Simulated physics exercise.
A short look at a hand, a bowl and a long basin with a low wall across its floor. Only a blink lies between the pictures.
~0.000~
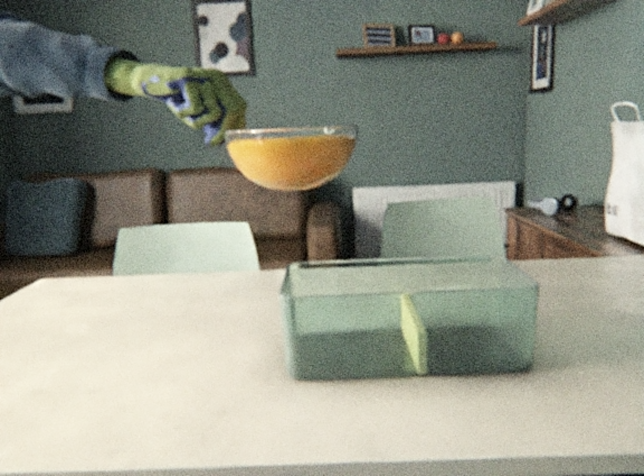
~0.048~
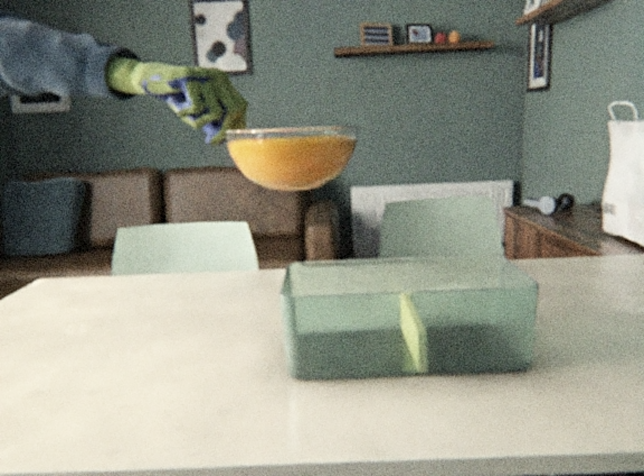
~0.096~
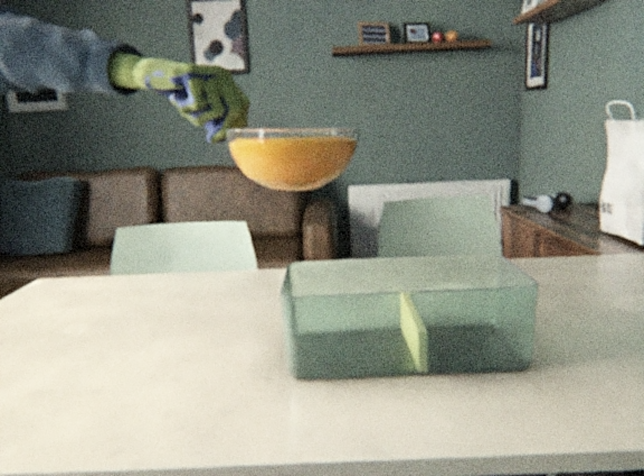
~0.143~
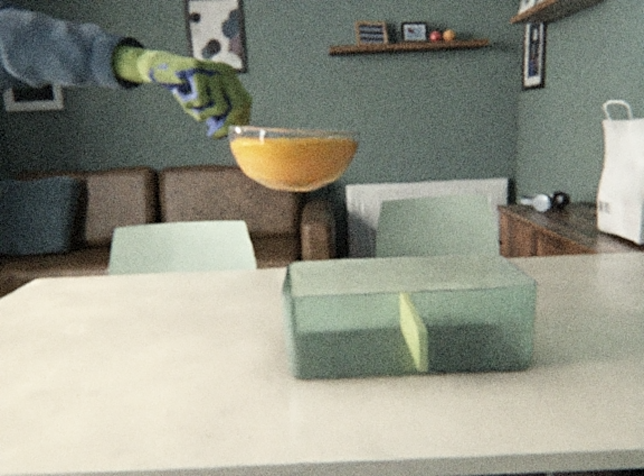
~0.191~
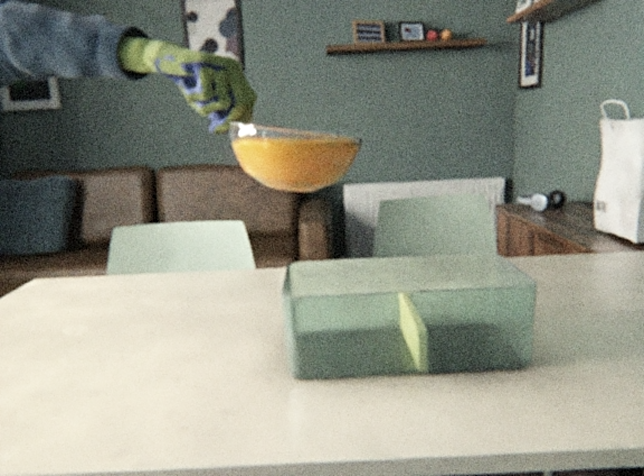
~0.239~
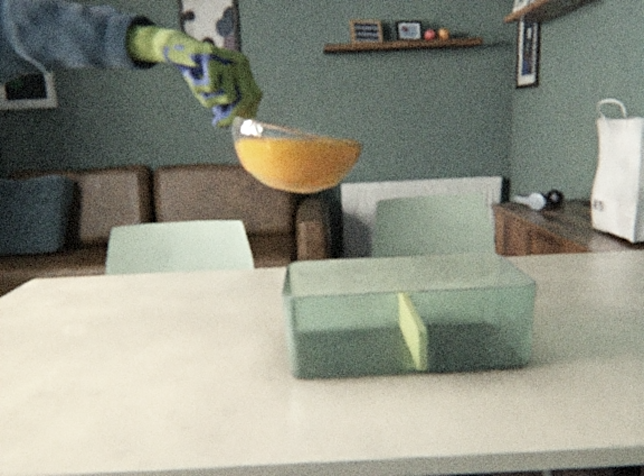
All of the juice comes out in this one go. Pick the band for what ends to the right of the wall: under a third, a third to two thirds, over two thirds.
It comes to between a third and two thirds.
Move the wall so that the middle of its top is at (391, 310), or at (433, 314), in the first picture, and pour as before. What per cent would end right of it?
Near 75 % and 20 %.
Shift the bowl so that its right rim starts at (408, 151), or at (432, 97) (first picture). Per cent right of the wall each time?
About 85 and 80 per cent.
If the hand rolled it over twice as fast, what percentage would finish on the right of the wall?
Some 25 per cent.
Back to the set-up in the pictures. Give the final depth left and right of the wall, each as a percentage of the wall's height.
Some 30 per cent left and 40 right.
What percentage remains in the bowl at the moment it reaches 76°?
Some 30 per cent.
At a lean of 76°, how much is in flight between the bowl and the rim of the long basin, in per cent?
Near 45 %.
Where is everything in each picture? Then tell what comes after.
In the first frame, it leans 0°; its right rim is at (357, 128); the juice meets the walls at (230, 141) and (355, 135); the long basin's rim runs from (284, 280) to (519, 271); the wall's top is at (413, 312).
In the second frame, it leans 1°; its right rim is at (358, 129); the juice meets the walls at (231, 141) and (355, 136).
In the third frame, it leans 2°; its right rim is at (359, 131); the juice meets the walls at (232, 140) and (355, 137).
In the fourth frame, it leans 5°; its right rim is at (360, 135); the juice meets the walls at (233, 139) and (357, 139).
In the fifth frame, it leans 10°; its right rim is at (361, 140); the juice meets the walls at (235, 139) and (359, 140).
In the sixth frame, it leans 15°; its right rim is at (362, 146); the juice meets the walls at (238, 140) and (361, 142).
A moment on, the bowl is tipped on its side and 28 per cent is still to pour, 6 is left of the wall and 21 right of it.
Next, the bowl is tipped right over and 0 per cent is still to pour, 48 is left of the wall and 47 right of it.
Then the bowl is tipped right over and 0 per cent is still to pour, 50 is left of the wall and 48 right of it.
Later the bowl is tipped right over and 0 per cent is still to pour, 50 is left of the wall and 48 right of it.
In the end 50 per cent lies left of the wall, 48 right of it and 2 outside.
